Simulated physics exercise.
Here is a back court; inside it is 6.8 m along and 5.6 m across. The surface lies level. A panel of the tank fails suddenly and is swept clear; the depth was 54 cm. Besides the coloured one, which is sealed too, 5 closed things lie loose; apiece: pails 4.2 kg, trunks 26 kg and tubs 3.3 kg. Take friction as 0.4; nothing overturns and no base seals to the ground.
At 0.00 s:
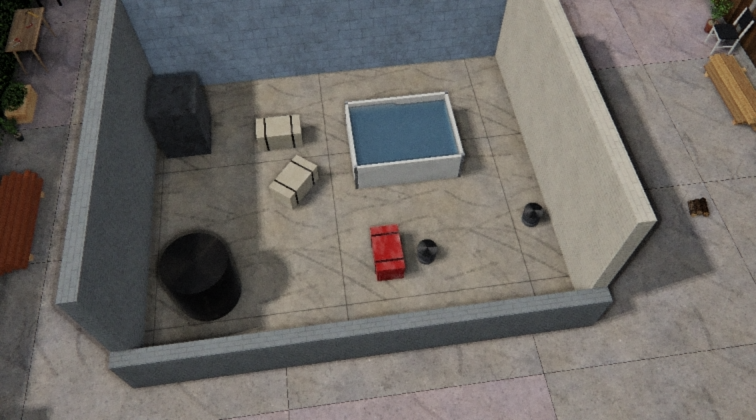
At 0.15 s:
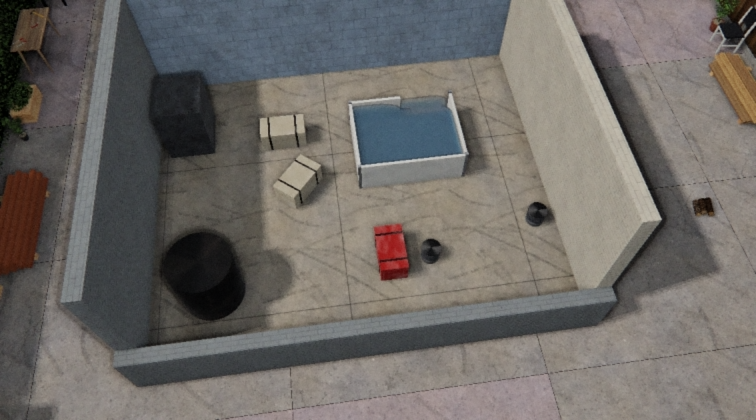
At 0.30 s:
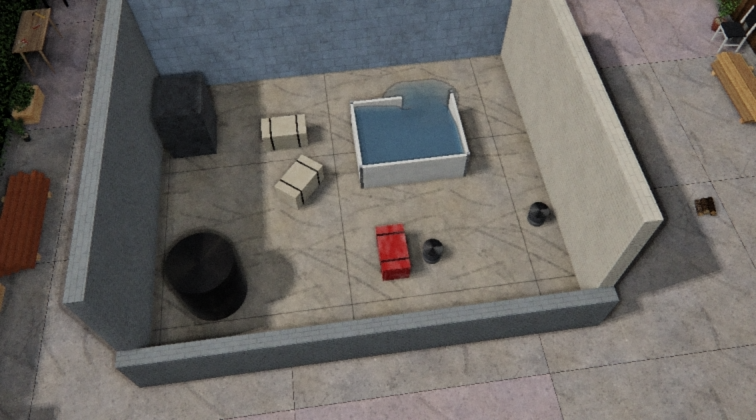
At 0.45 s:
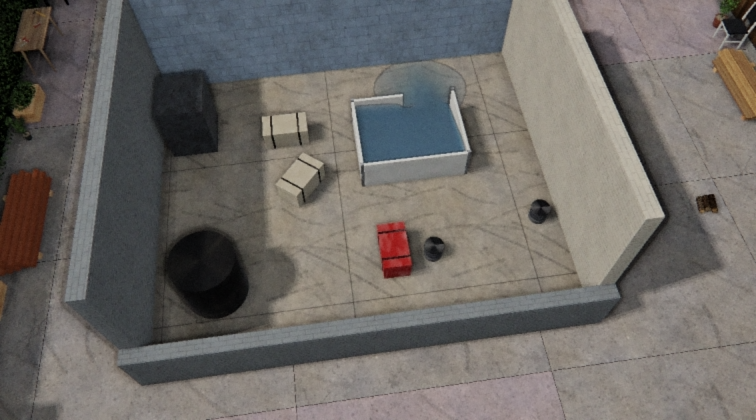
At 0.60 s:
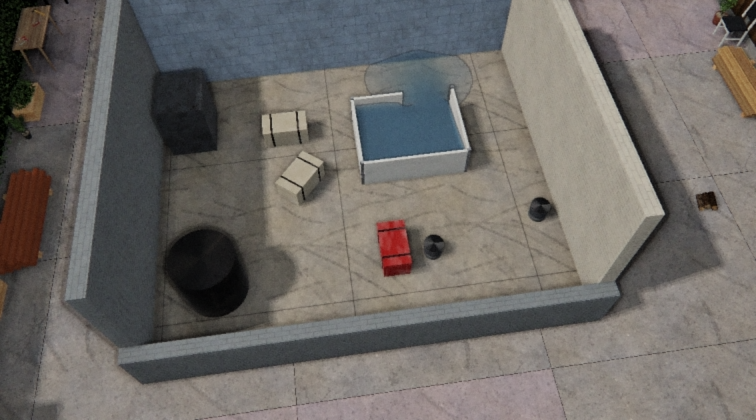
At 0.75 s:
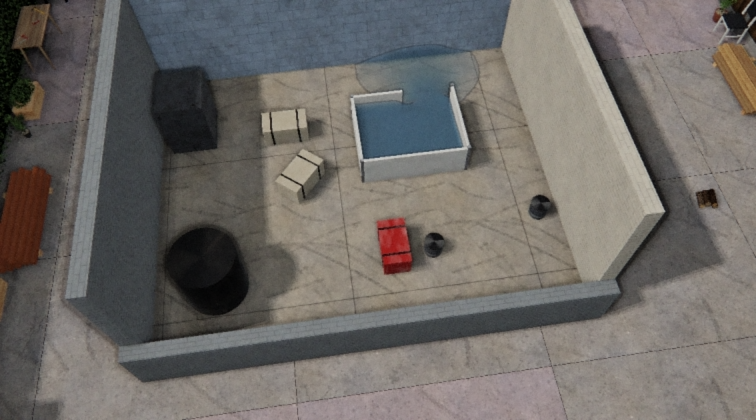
To begin with, a white-walled tank of water stands full in a walled courtyard, with a red trunk, pale trunks and dark tubs around it. Then part of its back wall gives way, and water spreads out behind it in a thin, widening sheet, while the trunks and tubs stay in place.
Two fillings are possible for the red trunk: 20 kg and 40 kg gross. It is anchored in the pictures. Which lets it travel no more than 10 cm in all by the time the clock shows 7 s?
I expect that the lower weight is enough.
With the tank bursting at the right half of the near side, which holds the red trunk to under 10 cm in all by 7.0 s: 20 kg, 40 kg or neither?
In that case only the larger load is enough.
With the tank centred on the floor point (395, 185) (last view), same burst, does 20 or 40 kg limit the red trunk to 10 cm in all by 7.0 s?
In that case the lower weight is enough.
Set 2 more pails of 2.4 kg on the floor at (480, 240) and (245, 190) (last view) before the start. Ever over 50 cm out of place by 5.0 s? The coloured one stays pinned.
In that order: Over, under.
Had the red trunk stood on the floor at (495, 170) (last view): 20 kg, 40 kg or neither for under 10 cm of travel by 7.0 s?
Only the larger holds.
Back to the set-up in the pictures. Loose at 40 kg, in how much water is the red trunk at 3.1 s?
About 0 cm.
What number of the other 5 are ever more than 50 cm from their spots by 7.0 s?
I count 1.
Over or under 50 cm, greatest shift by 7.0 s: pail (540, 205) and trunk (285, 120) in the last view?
In turn: More, less.
After 1.4 s the red trunk would be 0 cm from its start with 20 kg and 0 cm from its start with 40 kg; 0 cm of water round it then.
After 3.1 s the red trunk would be 0 cm from its start with 20 kg and 0 cm from its start with 40 kg; 0 cm of water round it then.
After 4.9 s the red trunk would be 0 cm from its start with 20 kg and 0 cm from its start with 40 kg; 0 cm of water round it then.
After 7.0 s the red trunk would be 0 cm from its start with 20 kg and 0 cm from its start with 40 kg; 3 cm of water round it then.
